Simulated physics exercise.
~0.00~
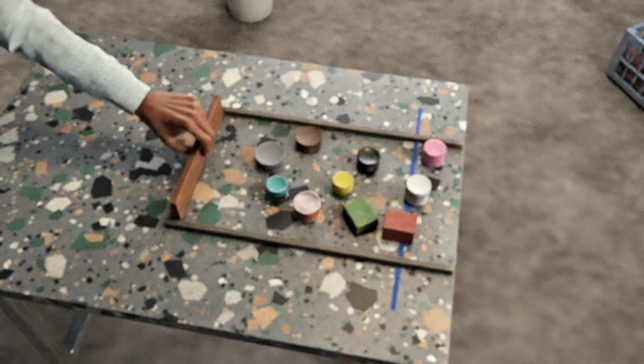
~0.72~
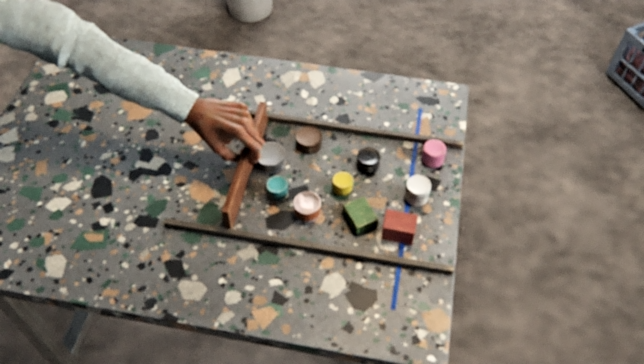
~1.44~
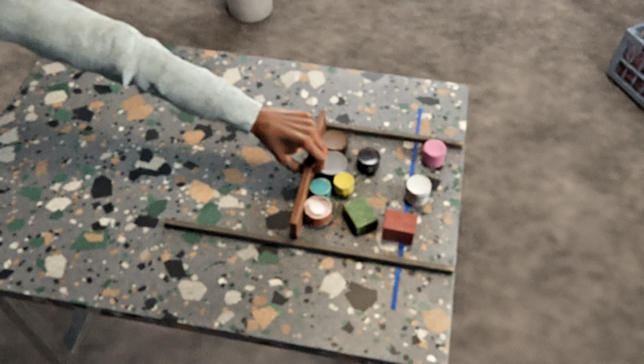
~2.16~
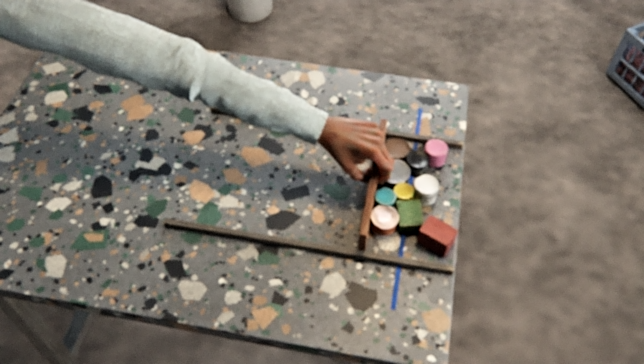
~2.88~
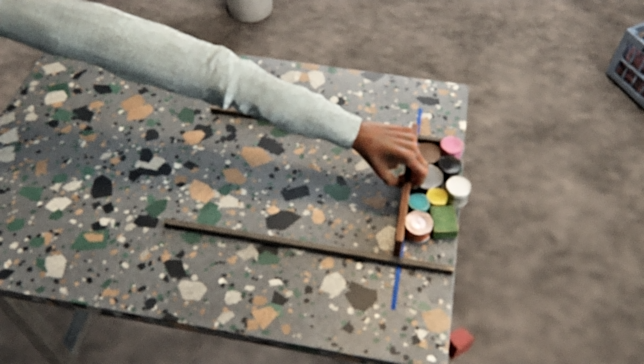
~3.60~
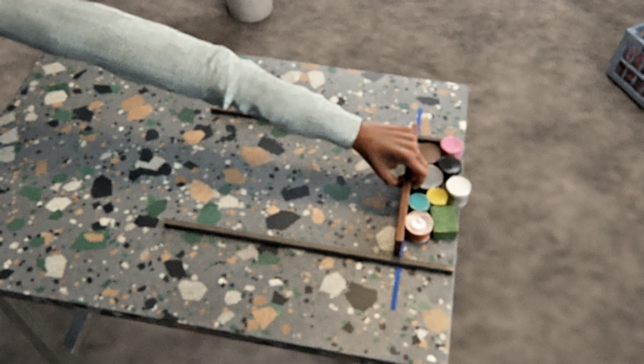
At the start, a hand holds a wooden board upright on a speckled tabletop, behind a scatter of small colourful pots and blocks lying between two thin rails. The hand pushes the board to the right, reaching the grey, turquoise and pale pink pots first and gathering them together. As it continues, the cluster presses into the green and red blocks and the other pots, crowding them toward the table's right edge. The red block tips over the edge and drops toward the floor. The board stops at the strip of blue tape, with the remaining things bunched along the edge and the red block gone from view.
